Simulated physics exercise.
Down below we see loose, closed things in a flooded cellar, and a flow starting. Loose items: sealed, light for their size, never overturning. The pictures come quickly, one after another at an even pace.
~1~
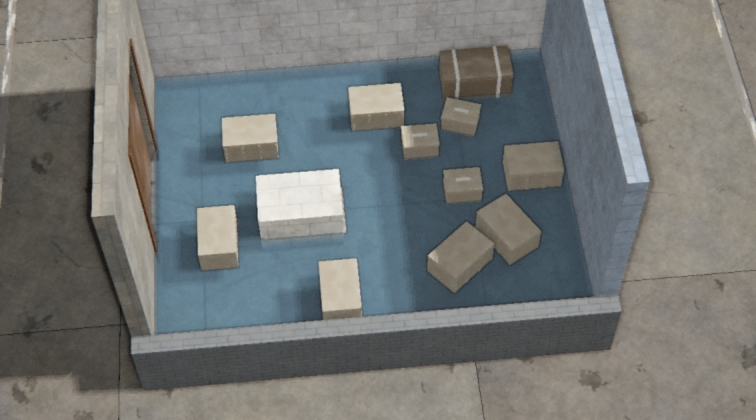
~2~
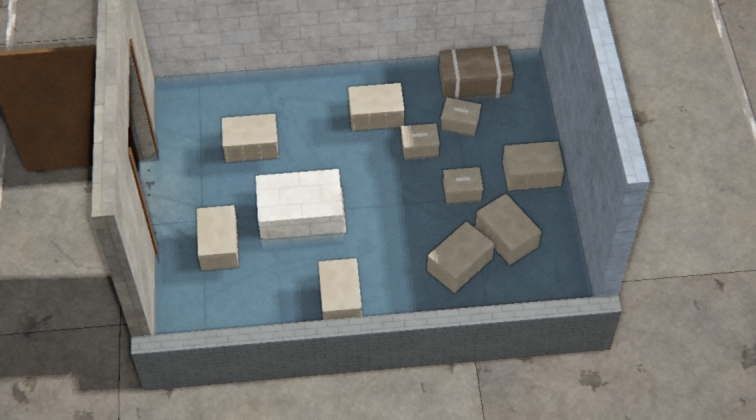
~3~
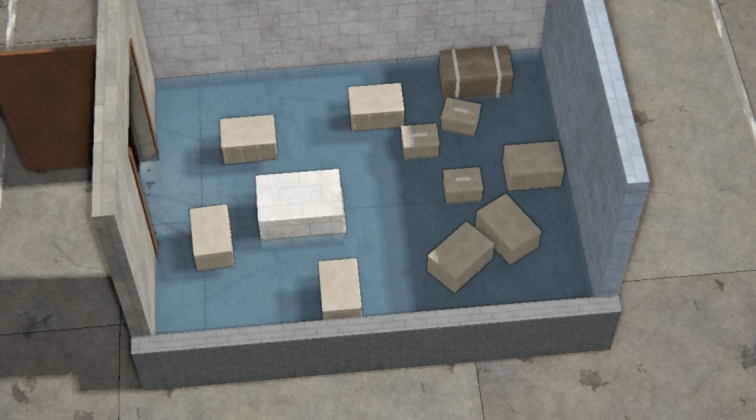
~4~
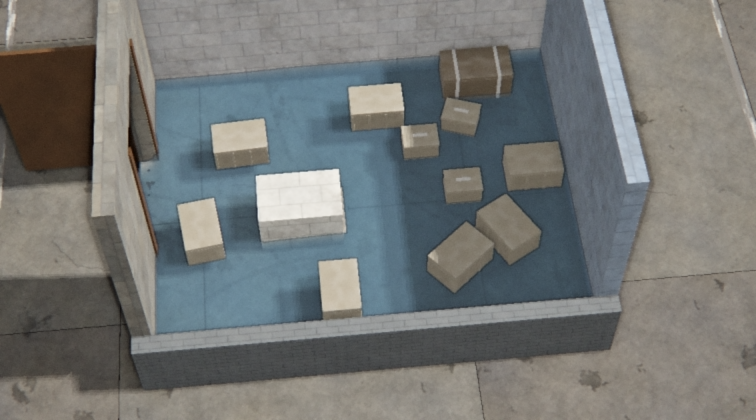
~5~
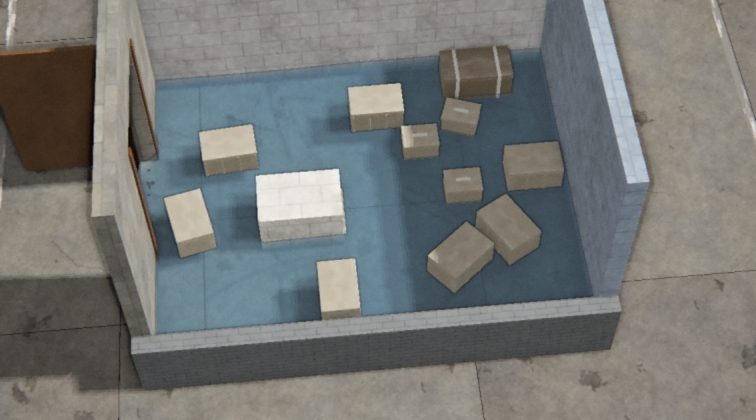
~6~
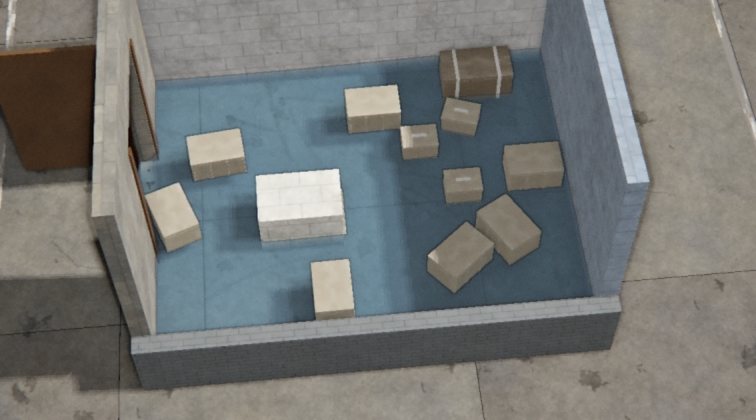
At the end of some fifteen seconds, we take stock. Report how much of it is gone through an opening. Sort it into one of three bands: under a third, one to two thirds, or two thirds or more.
It falls in the middle band, one to two thirds.
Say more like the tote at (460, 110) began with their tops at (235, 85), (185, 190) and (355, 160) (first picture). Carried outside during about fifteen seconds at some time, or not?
In order: Exits; exits; exits.
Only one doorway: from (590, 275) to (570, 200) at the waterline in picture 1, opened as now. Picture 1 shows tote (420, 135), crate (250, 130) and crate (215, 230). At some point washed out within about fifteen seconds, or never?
Swept away, remains, remains.
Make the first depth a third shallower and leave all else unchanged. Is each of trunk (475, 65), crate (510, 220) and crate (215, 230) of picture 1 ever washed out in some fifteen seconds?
The first one never leaves, the middle one never leaves, the final one exits.
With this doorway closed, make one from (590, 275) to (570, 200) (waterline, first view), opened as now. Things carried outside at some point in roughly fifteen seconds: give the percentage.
Estimate: Around 60 per cent.
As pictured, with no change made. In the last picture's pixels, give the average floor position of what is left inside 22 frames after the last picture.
On the floor of the last picture, roughly (333, 191).
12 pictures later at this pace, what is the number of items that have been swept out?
2.
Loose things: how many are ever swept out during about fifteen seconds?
It totals 5.
A moment on, 1 of 11 are out; 10 afloat.
Next, 2 of 11 are out; 9 afloat.
Later, 2 of 11 are out; 9 afloat.
In the end, 5 of 11 are out; 6 afloat.
